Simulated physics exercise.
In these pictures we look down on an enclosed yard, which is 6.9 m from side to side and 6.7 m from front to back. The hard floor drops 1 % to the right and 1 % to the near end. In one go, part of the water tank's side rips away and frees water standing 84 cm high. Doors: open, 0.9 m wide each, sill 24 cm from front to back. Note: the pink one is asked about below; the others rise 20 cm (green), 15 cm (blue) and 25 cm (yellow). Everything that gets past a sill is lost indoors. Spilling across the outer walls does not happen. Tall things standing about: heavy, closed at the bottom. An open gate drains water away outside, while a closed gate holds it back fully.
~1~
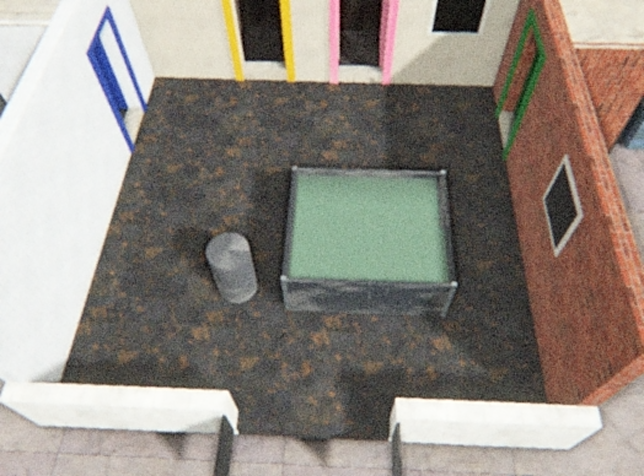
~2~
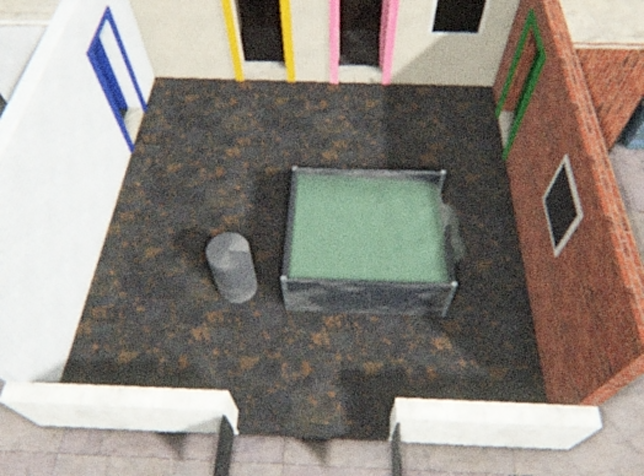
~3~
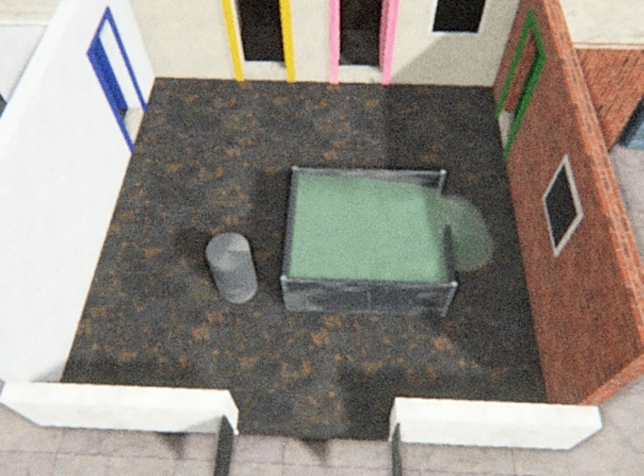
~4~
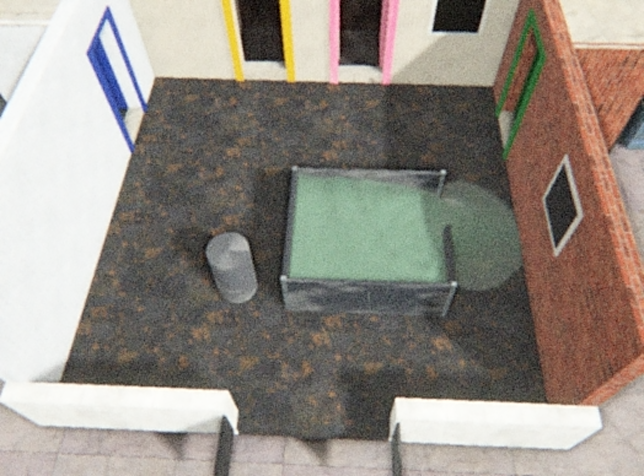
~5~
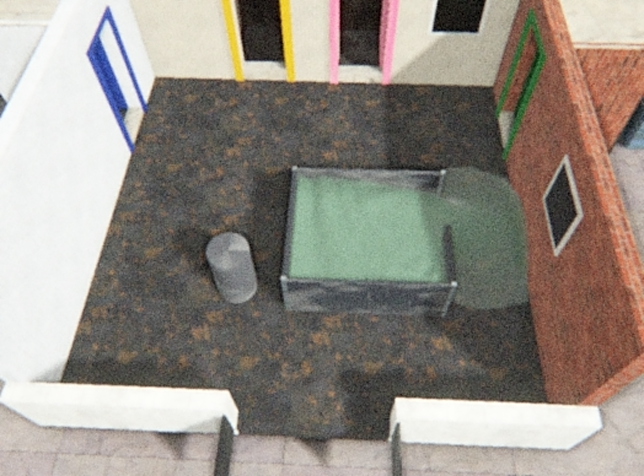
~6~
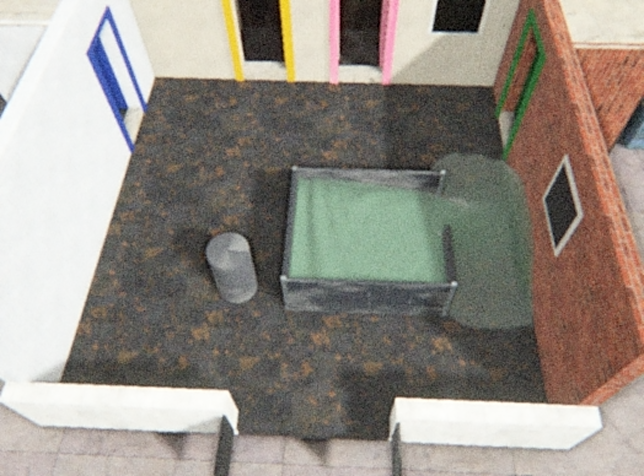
Greenish water stands in a low, dark-walled rectangular tank at the middle of an enclosed yard with a dark, rust-flecked floor, seen from high above. A grey cylinder stands left of the tank, with a blue-framed doorway on the white left wall, yellow and pink ones at the back, and a green one in the brick right wall. Part of the tank's right side breaks away and water pours out, spreading toward the brick wall, then widening backward and forward, while the camera stays still.
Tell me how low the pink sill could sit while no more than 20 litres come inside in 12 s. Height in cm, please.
At least 7 cm or so.
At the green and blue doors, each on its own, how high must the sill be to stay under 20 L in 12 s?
Close to 11.5 cm (green) and close to 8.5 cm (blue).
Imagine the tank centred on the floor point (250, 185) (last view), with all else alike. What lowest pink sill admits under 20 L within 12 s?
Then about 8.0 centimetres at the least.
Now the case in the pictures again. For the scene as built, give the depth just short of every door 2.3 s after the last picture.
Door by door, in centimetres - green 13, blue 0, pink 13, yellow 2.
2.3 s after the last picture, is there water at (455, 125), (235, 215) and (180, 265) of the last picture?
In that order: Under water, dry, still dry.
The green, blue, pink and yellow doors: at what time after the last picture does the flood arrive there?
Green at 0.2 s, blue at 3.6 s, pink at 1.5 s and yellow at 2.2 s.
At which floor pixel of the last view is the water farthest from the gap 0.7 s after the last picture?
At about (491, 87).
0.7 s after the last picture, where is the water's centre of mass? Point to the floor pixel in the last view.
Centre of mass: About (405, 248) px.
Then, 0.7 s after the last picture water covers 15 % of the floor, deepest (60 cm) near (515, 227); it has not reached the pink door.
Then, 2.3 s after the last picture water covers 40 % of the floor, deepest (37 cm) near (504, 227); 13 cm at the pink door, 0 litres in over its 21 cm sill.
Then, 11.3 s after the last picture water covers 100 % of the floor, deepest (13 cm) near (402, 405); 4 cm at the pink door, 0 litres in over its 21 cm sill.
At the pink door as built, the water peaked near 13 cm, 2.5 s after the last picture.
With a sill of 6 cm, 27 litres would have come in within the 12 s; with 8.5 cm, 9 litres. So under 20 litres takes about 7 cm.
